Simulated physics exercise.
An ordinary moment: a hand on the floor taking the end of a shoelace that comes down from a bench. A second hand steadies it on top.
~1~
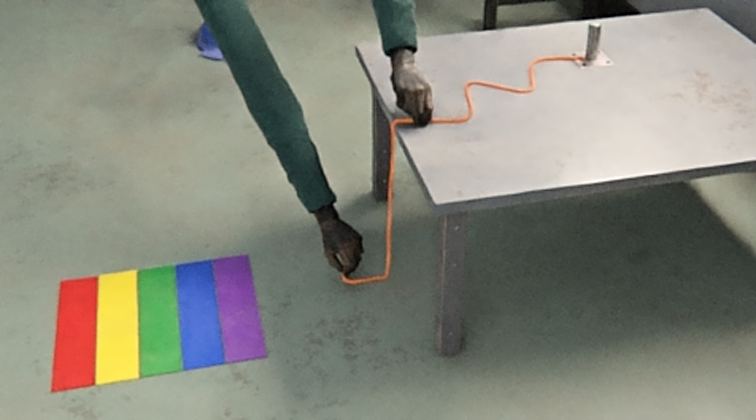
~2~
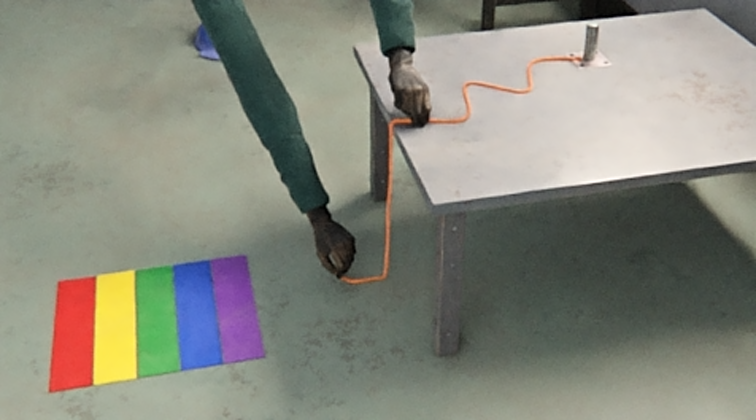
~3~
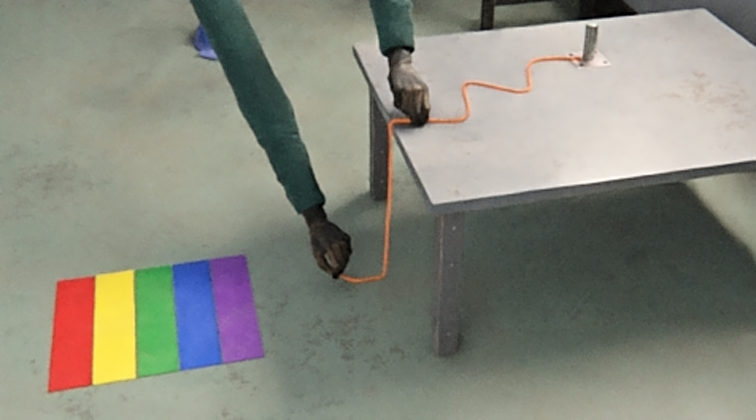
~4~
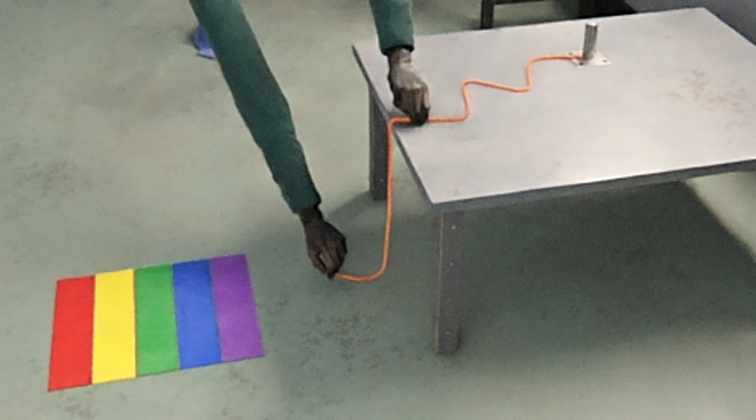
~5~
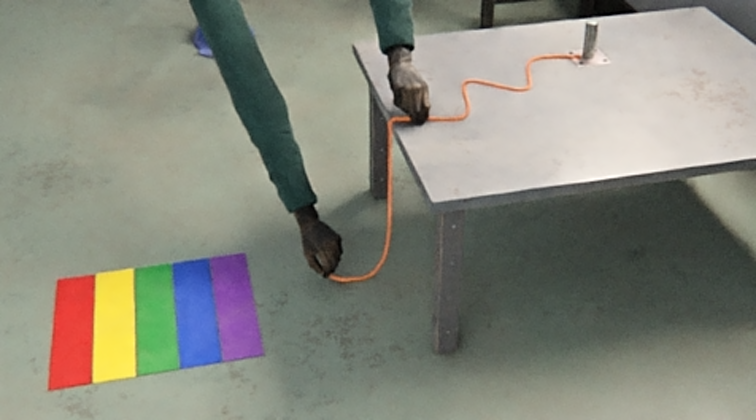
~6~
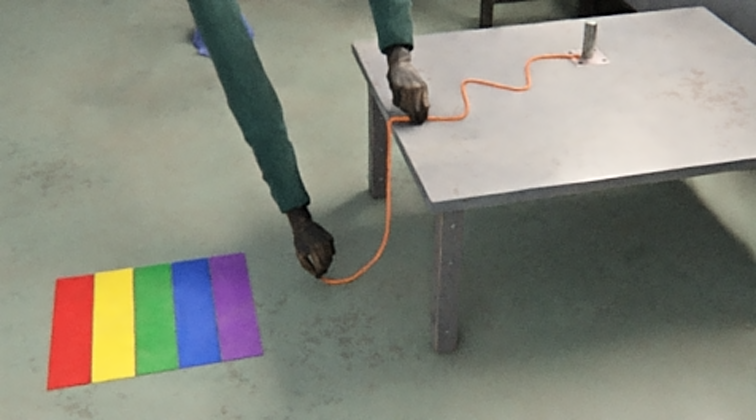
A gloved-looking dark hand easing the end of an orange lace slightly left near the floor, another hand resting at the bench edge.
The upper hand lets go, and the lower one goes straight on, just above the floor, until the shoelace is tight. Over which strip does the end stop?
Over yellow.
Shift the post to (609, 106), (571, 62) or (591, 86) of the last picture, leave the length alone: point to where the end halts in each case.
Near (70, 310), (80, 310) and (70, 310).
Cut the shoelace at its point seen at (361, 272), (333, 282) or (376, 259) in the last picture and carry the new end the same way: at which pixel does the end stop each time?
Near (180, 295), (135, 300) and (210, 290).
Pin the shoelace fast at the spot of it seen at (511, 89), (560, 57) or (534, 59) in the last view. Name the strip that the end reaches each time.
One after the other, green; yellow; yellow.
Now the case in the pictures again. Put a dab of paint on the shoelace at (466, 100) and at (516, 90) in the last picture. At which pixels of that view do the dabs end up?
The first at (396, 109), the second at (476, 86).
Soon after, end near (175, 295); over blue.
After that, end near (131, 301); over yellow.
At the stop, end near (105, 305); over yellow. The end stops over the yellow strip.
